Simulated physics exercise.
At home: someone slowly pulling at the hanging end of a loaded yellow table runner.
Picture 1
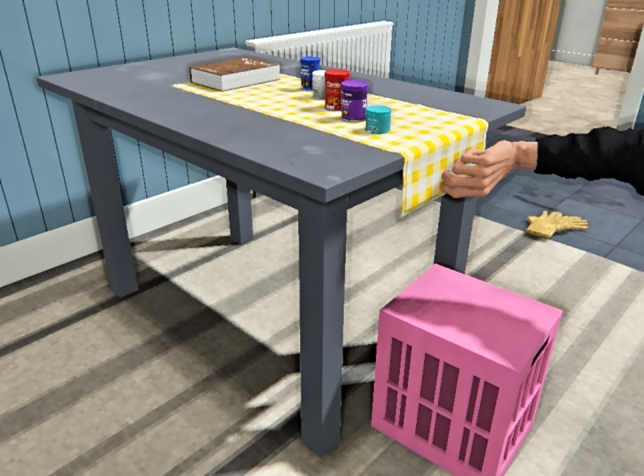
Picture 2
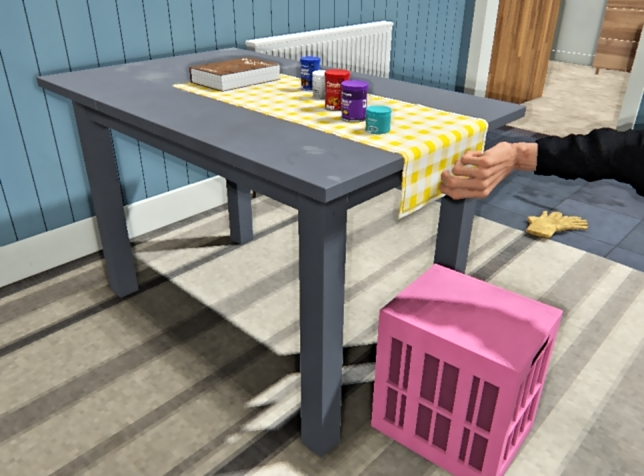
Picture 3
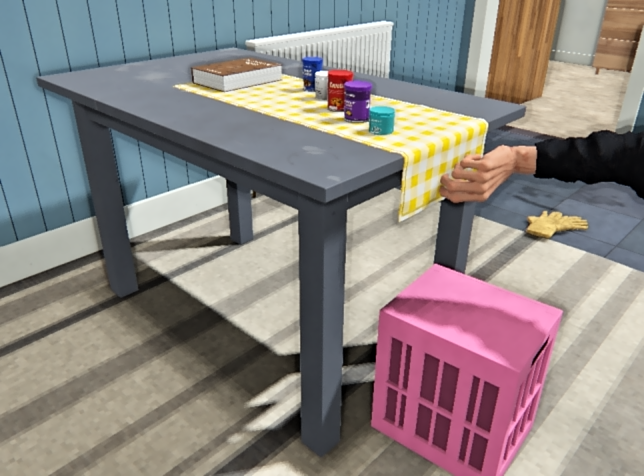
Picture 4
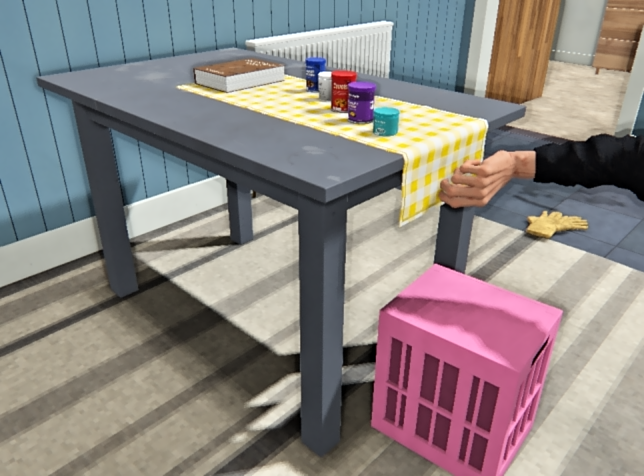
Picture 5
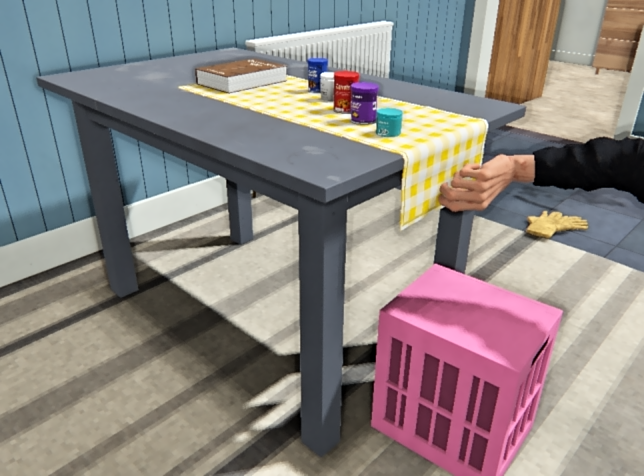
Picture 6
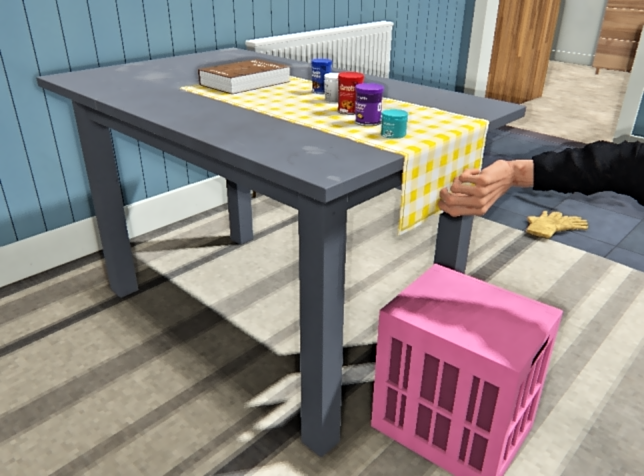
A hand slowly pulled the hanging end of a yellow checkered runner downward, and the five colorful pots and the book on it slid slightly to the right across the gray table.
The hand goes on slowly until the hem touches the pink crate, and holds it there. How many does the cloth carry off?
It carries off two.
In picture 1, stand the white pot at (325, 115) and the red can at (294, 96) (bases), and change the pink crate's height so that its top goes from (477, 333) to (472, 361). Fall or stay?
The white pot tumbles off, the red can holds on.
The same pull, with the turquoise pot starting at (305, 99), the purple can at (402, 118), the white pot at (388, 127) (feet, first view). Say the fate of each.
The turquoise pot remains up; the purple can falls; the white pot falls.
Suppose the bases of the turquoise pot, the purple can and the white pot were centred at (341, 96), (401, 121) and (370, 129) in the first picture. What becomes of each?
The turquoise pot does not fall, the purple can drops off, the white pot tumbles off.
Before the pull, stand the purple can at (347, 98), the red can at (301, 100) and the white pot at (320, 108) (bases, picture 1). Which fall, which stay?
The purple can keeps its place on top; the red can survives; the white pot does not fall.
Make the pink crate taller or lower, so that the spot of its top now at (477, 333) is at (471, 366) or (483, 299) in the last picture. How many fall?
In that case 3 and 1.
Early on, hem near (437, 259); turquoise pot gone.
Midway, hem on the crate; turquoise pot and purple can gone.
Finally, hem on the crate; turquoise pot and purple can gone. The answer is two.
